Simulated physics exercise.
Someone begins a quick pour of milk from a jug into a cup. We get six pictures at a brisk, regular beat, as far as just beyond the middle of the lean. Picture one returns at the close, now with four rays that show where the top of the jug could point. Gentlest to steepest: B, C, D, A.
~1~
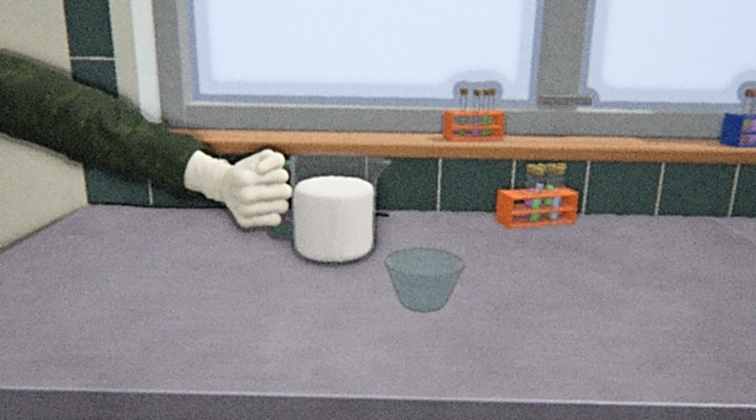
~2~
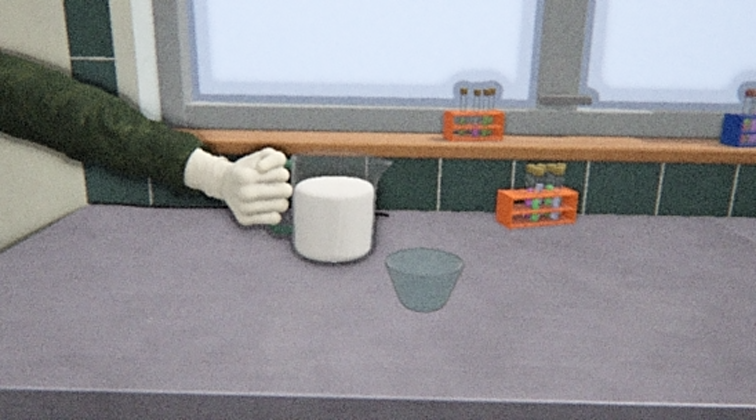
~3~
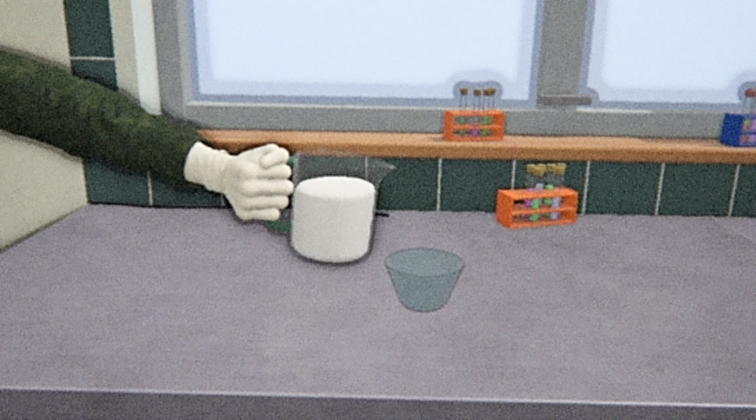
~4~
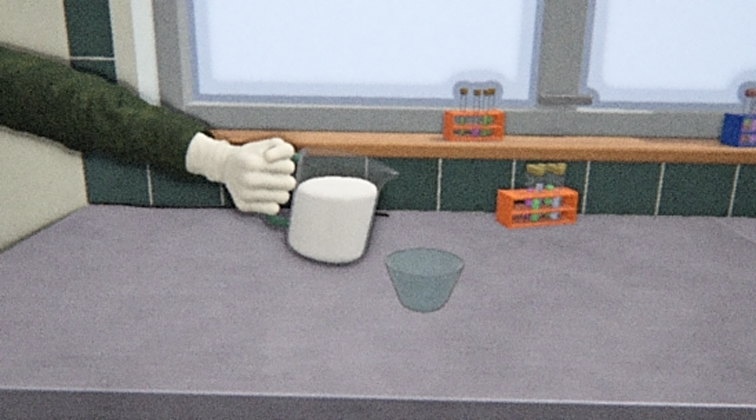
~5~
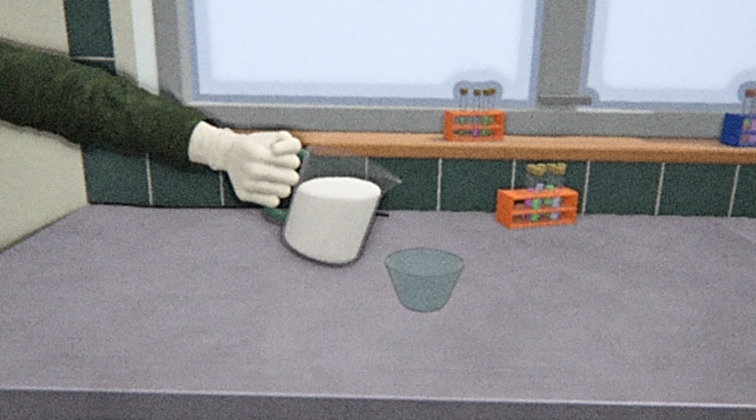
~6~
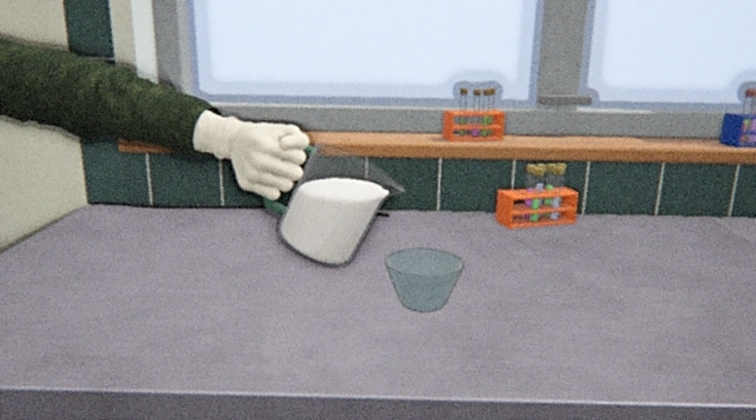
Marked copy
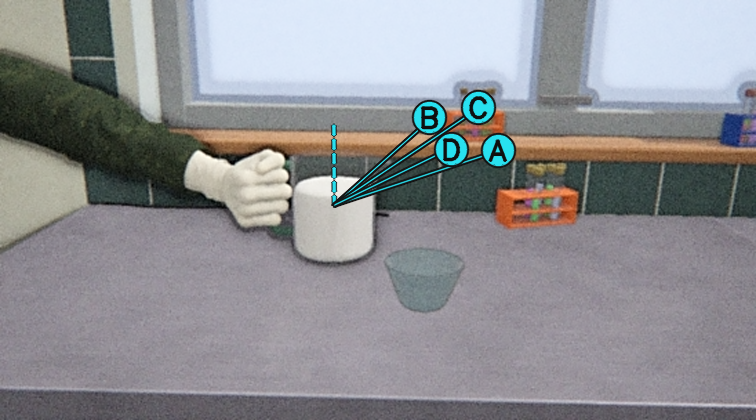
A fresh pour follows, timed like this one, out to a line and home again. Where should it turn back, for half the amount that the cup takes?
It is C.
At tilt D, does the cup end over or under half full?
Over half.
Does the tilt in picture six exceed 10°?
Yes, it does.
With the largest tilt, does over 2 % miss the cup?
Yes.
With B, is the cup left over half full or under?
Under half.
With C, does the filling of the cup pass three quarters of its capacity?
No, it does not.
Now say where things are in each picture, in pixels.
The first picture shows upright, lip at (389, 162); rim of the cup round (424, 261); nothing has left yet.
The second picture shows upright, lip at (390, 163); nothing has left yet.
The third picture shows tipped about 5°, lip at (393, 167); nothing has left yet.
The fourth picture shows tipped about 11°, lip at (397, 173); nothing has left yet.
The fifth picture shows tipped about 18°, lip at (400, 181); nothing has left yet.
The sixth picture shows tipped about 26°, lip at (403, 190); nothing has left yet.
In cyan, A at (482, 156); B at (418, 130); C at (464, 117); D at (435, 155).
Choosing A, the cup ends with about 84 % of what it can hold; 19 % of the milk is spilt.
Choosing B, the cup ends with about 32 % of what it can hold.
Choosing C, the cup ends with about 56 % of what it can hold.
Choosing D, the cup ends with about 77 % of what it can hold; 7 % of the milk is spilt.
